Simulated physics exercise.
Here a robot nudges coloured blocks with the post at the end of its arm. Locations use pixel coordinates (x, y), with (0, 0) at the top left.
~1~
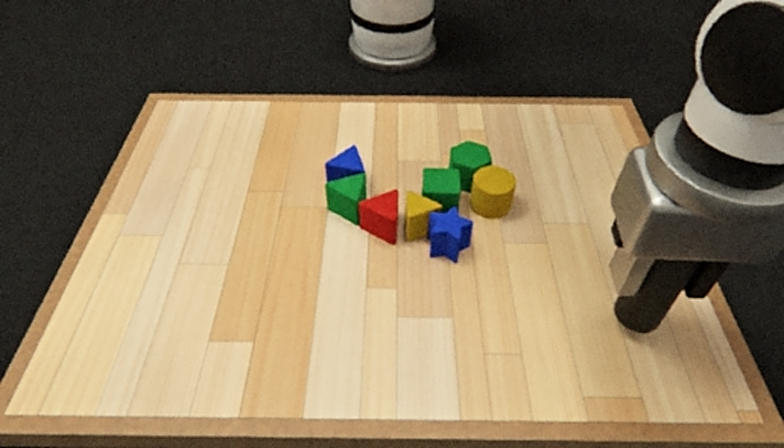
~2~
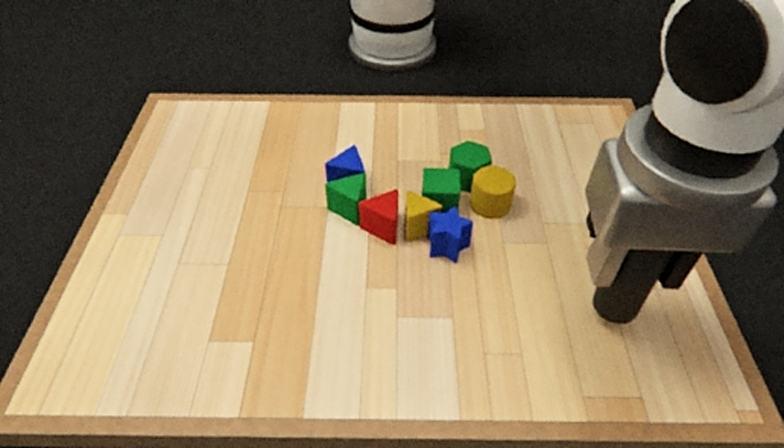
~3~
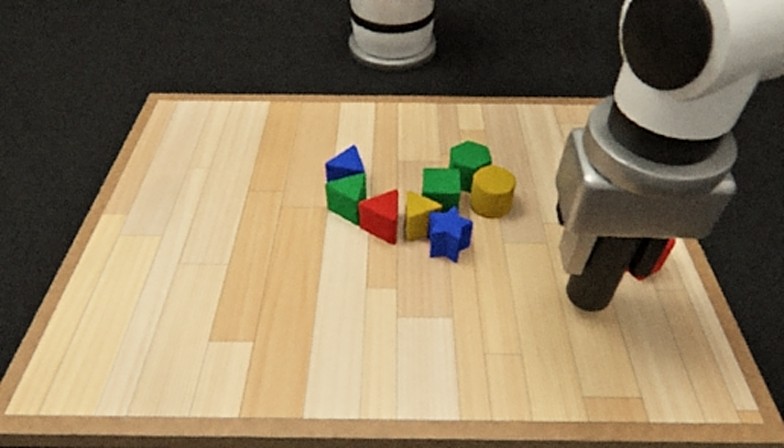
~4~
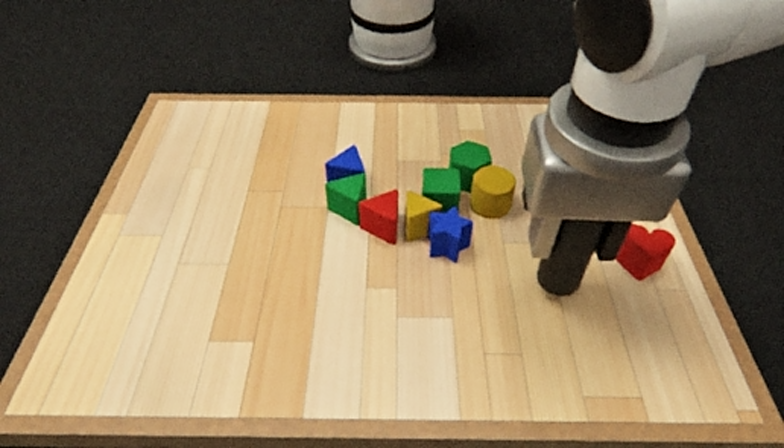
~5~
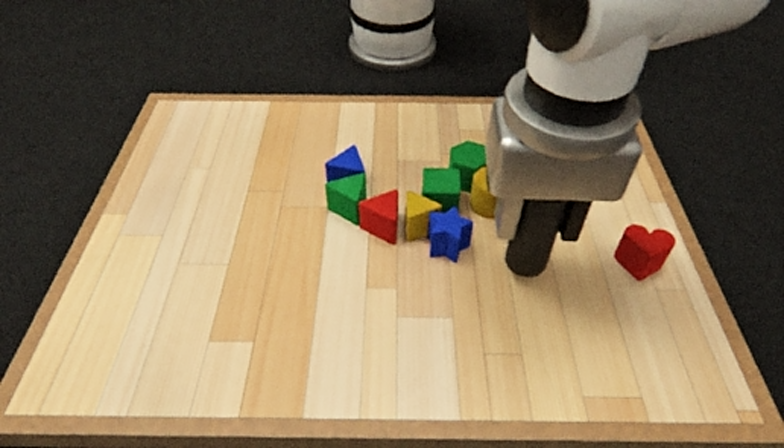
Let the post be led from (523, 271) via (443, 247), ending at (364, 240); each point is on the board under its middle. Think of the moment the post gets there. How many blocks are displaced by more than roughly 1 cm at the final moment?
Once the path ends, three or more blocks will have shifted.
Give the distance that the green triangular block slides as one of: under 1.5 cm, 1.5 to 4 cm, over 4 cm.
Between 1.5 and 4 cm.
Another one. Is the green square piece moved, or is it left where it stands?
Stays put.
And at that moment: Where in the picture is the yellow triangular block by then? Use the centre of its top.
Expect it around (380, 178).
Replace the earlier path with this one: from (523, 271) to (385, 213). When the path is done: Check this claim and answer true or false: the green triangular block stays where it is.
That statement is not accurate.
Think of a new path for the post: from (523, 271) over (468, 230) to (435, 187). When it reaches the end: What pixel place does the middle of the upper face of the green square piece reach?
Just about (401, 151).
What follows on the original path. One third of the way, post at (470, 243); yellow triangular block at (414, 200); blue star at (438, 217).
Two thirds of the way, post at (417, 234); green triangular block at (340, 181), turned 35° clockwise; red triangular block at (352, 199), turned 20° anticlockwise; yellow triangular block at (386, 181); blue star at (386, 205).
At the end, post at (364, 230); green triangular block at (324, 176), turned 65° clockwise; red triangular block at (304, 200); yellow triangular block at (380, 178), turned 30° clockwise; green square piece still; blue star at (338, 197).
